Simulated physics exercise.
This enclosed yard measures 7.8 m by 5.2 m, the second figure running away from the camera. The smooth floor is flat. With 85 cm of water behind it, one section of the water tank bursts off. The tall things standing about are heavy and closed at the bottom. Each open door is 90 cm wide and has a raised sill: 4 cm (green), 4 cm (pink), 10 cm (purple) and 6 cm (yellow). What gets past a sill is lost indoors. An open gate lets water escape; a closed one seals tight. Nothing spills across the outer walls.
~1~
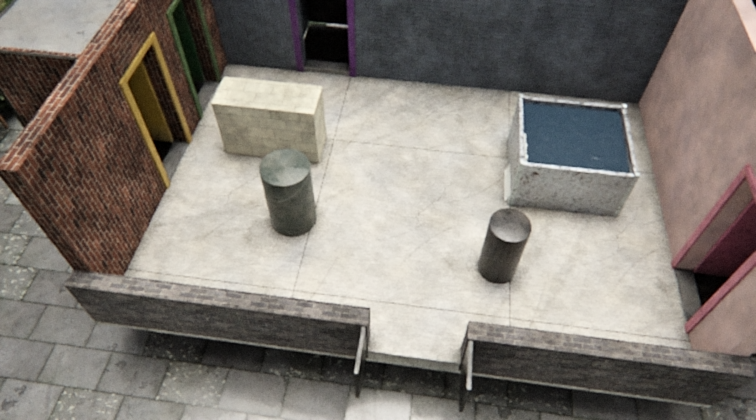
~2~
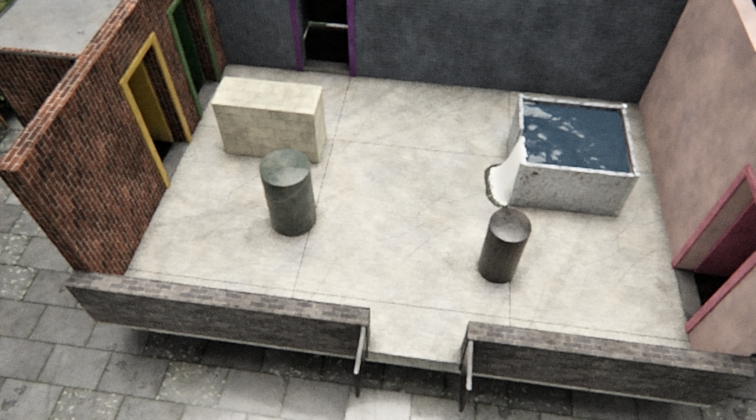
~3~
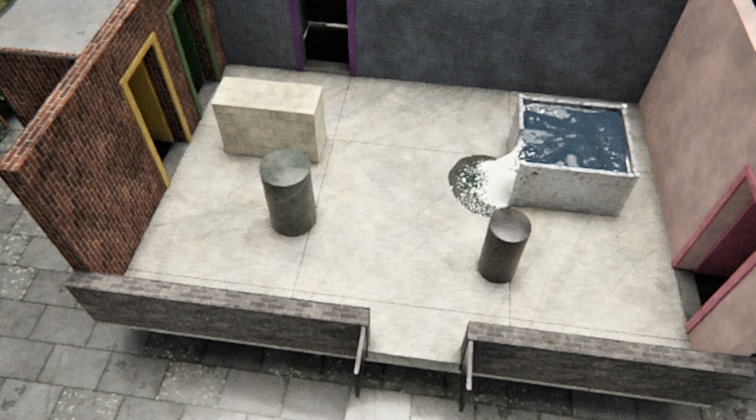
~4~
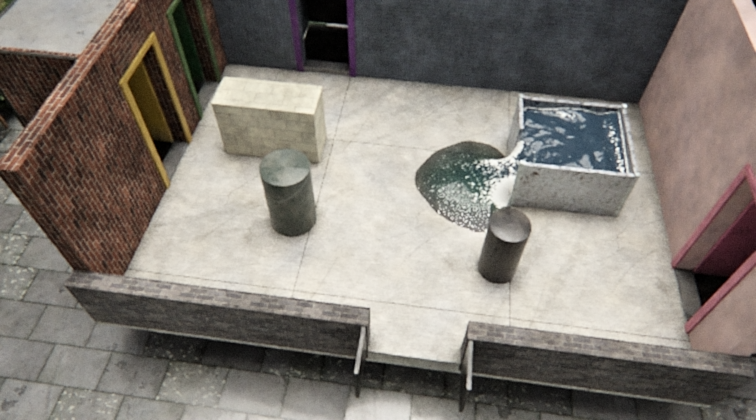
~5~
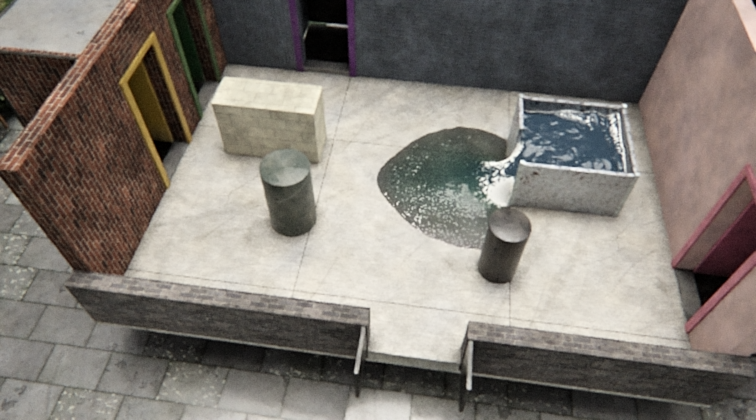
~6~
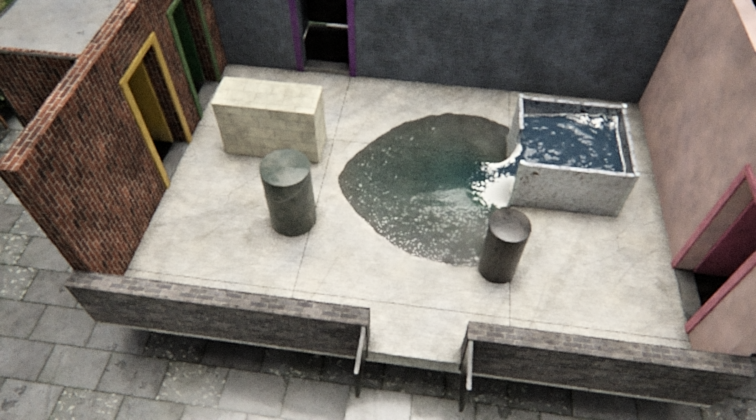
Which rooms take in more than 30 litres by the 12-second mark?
Door by door: At the green door it exceeds the limit; at the pink door it keeps below the limit; at the purple door it stays under the limit; at the yellow door it passes the limit.
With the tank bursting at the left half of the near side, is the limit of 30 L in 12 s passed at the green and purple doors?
Against that limit: Green below, purple not over.
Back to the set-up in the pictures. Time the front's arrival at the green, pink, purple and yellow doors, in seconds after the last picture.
Arrival: Green 1.8 s, pink 10.5 s, purple 1.0 s, yellow 0.9 s.
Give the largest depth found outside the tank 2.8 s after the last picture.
About 19 cm.
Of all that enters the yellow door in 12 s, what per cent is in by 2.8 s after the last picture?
Some 50 per cent by then.
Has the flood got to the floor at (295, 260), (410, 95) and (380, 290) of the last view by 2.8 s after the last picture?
In that order: Flooded, flooded, flooded.
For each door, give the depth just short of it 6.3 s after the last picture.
Depths in cm: Green 8, pink 0, purple 6, yellow 10.
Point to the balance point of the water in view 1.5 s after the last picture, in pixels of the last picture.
Near (431, 178).
Then, 0.7 s after the last picture water covers 40 % of the floor and is deepest (32 cm) near (497, 193); green door not reached, pink door not reached, purple door not reached, yellow door not reached.
Then, 1.5 s after the last picture water covers 55 % of the floor and is deepest (24 cm) near (497, 193); green door not reached, pink door not reached, purple door 11 cm at the sill, 0 L in, yellow door 10 cm at the sill, 9 L in.
Then, 2.8 s after the last picture water covers 60 % of the floor and is deepest (19 cm) near (114, 299); green door 10 cm at the sill, 6 L in, pink door not reached, purple door 11 cm at the sill, 3 L in, yellow door 12 cm at the sill, 67 L in.
Then, 6.3 s after the last picture water covers 65 % of the floor and is deepest (12 cm) near (173, 201); green door 8 cm at the sill, 52 L in, pink door not reached, purple door 6 cm at the sill, 5 L in, yellow door 10 cm at the sill, 126 L in.
Then, 11.3 s after the last picture water covers 85 % of the floor and is deepest (6 cm) near (177, 308); green door 5 cm at the sill, 80 L in, pink door 4 cm at the sill, 0 L in, purple door 4 cm at the sill, 5 L in, yellow door 5 cm at the sill, 137 L in.
